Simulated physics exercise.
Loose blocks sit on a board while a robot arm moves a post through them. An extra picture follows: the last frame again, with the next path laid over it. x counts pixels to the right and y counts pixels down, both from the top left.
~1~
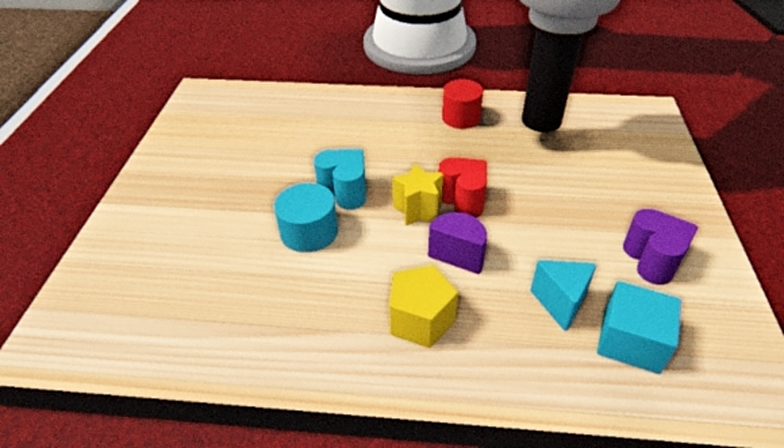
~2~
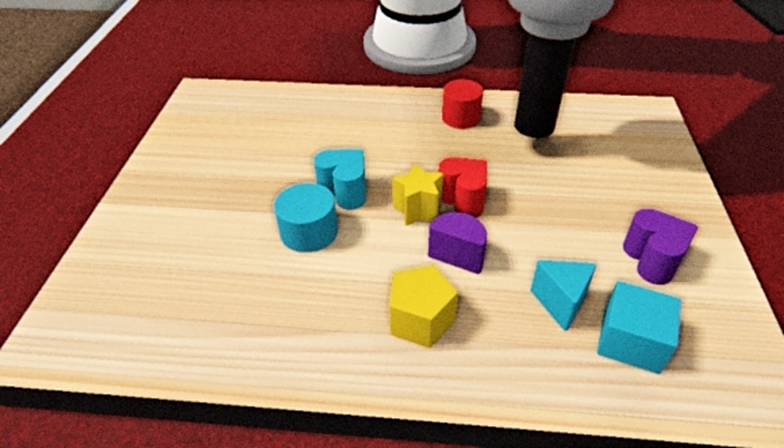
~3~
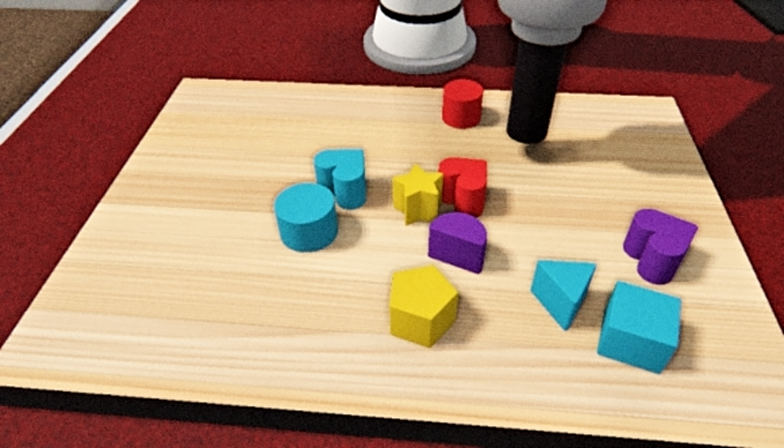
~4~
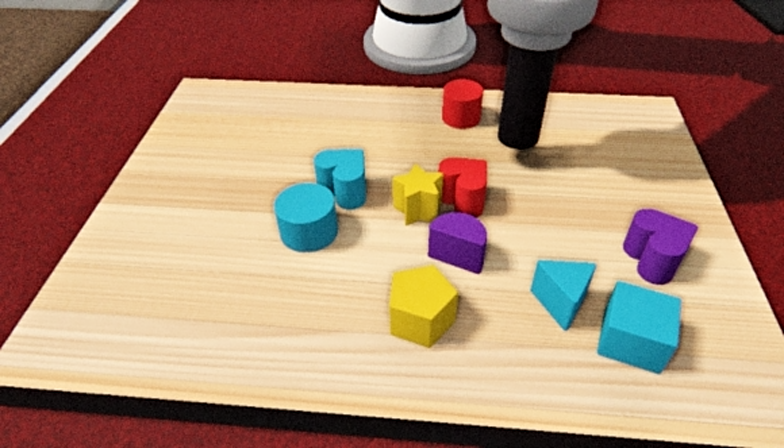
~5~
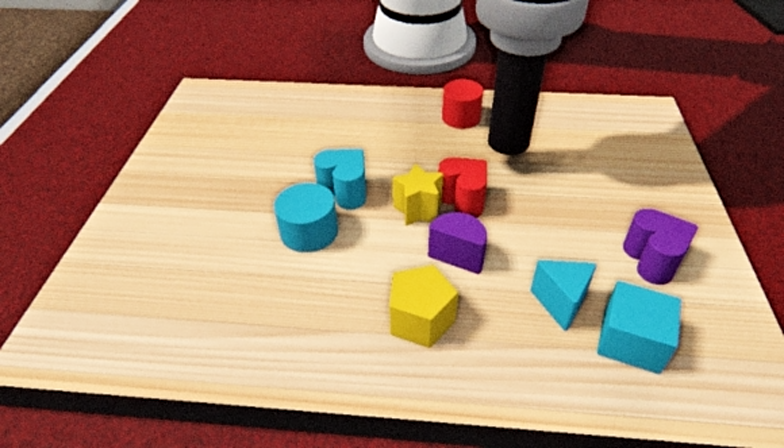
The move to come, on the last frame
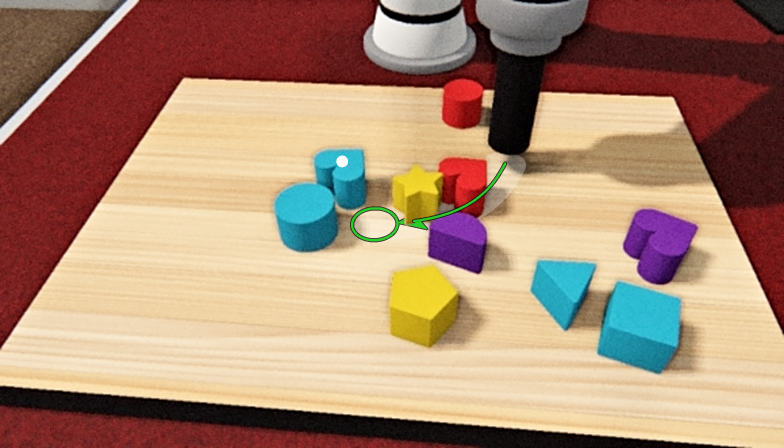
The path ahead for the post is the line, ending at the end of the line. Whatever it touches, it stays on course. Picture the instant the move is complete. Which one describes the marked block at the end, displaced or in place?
It will end up elsewhere.
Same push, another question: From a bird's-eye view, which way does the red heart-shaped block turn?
Its rotation is clockwise.
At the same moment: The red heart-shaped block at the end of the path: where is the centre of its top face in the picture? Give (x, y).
The red heart-shaped block ends near (329, 204).
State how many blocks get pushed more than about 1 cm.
Total: Three-plus.
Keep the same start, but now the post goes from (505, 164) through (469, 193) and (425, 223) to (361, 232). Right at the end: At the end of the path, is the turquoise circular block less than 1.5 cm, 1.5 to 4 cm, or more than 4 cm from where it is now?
Overall it shifts between 1.5 and 4 cm.
Path on the board, from (505, 164) via (481, 195) and (435, 217), ending at (375, 224); the dot is on the turquoise heart-shaped block.
What follows on the original path. One third of the way, post at (483, 175); yellow star-shaped block at (399, 185); red heart-shaped block at (443, 180), turned 30° clockwise.
Two thirds of the way, post at (435, 197); turquoise heart-shaped block at (335, 161), turned 15° clockwise; yellow star-shaped block at (351, 191); red heart-shaped block at (392, 197), turned 60° clockwise.
At the end, post at (374, 203); turquoise circular block at (237, 208); turquoise heart-shaped block at (320, 162), turned 60° clockwise; yellow star-shaped block at (288, 199); red heart-shaped block at (329, 204), turned 60° clockwise.
